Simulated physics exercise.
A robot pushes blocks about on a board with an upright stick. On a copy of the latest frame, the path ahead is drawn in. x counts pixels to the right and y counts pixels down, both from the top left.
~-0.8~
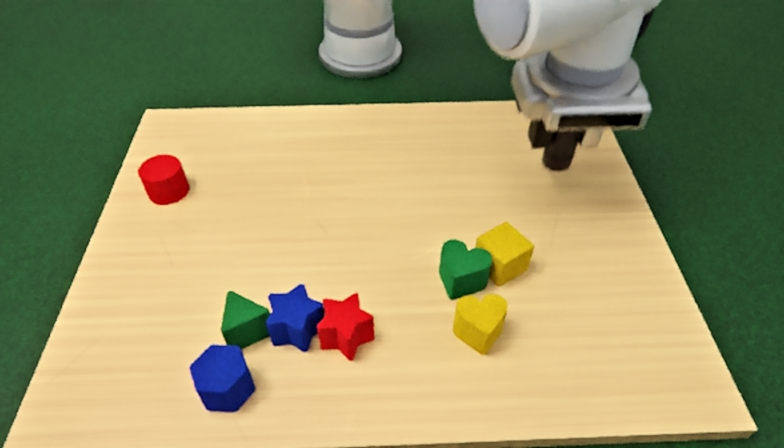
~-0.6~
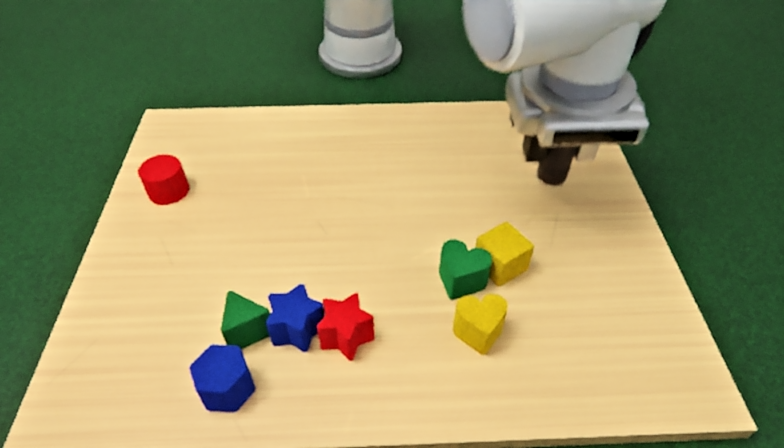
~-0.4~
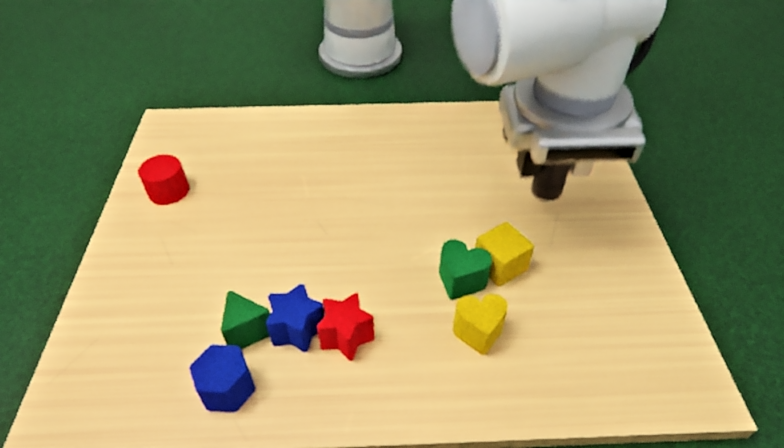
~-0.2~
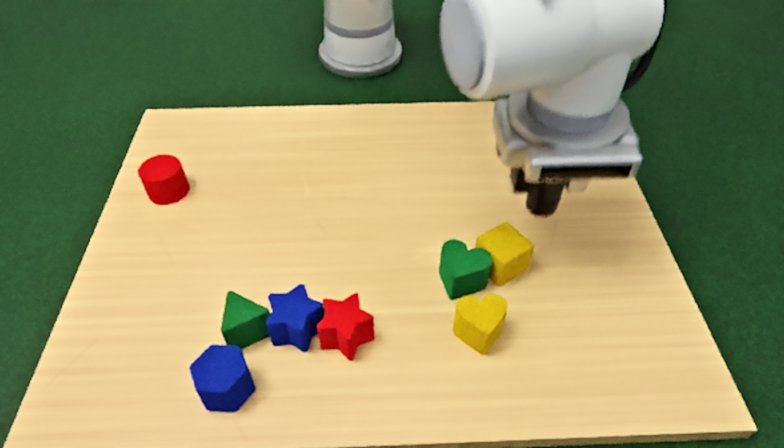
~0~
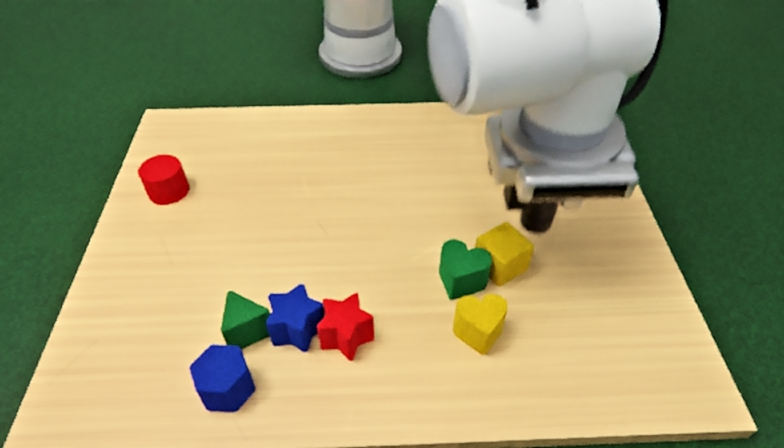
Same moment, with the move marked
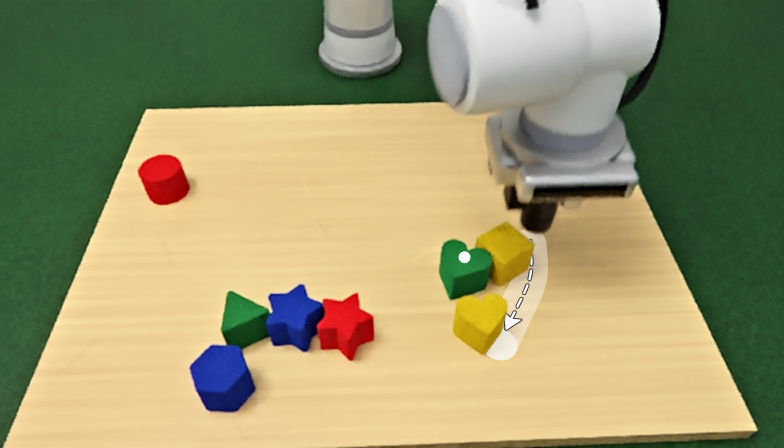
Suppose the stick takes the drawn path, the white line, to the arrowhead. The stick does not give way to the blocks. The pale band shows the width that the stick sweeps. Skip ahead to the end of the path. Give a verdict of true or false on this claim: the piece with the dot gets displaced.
True
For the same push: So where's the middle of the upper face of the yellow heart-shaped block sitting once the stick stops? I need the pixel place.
I'd expect the centre of its top face to be at (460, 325).
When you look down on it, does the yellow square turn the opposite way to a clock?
I'd say no.
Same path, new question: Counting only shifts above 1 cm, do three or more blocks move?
Answer: Yes.
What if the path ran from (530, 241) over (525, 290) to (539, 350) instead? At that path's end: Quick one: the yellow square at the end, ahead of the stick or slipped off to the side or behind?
That block drops off.
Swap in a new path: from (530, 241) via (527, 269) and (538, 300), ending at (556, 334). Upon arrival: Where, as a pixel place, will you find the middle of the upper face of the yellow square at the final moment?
Its top middle will sit at (497, 261).
The line goes from (530, 241) over (525, 291) to (499, 344); the dot is on the green heart-shaped block.
What follows on the original path. One third of the way, stick (536, 257); green heart-shaped block (451, 260); yellow square (499, 254), turned 30° clockwise.
Two thirds of the way, stick (521, 292); green heart-shaped block (435, 260), turned 25° clockwise; yellow square (485, 269), turned 60° clockwise.
At the end, stick (503, 327); green heart-shaped block (434, 259), turned 25° clockwise; yellow heart-shaped block (460, 325), turned 40° clockwise; yellow square (485, 269), turned 65° clockwise.
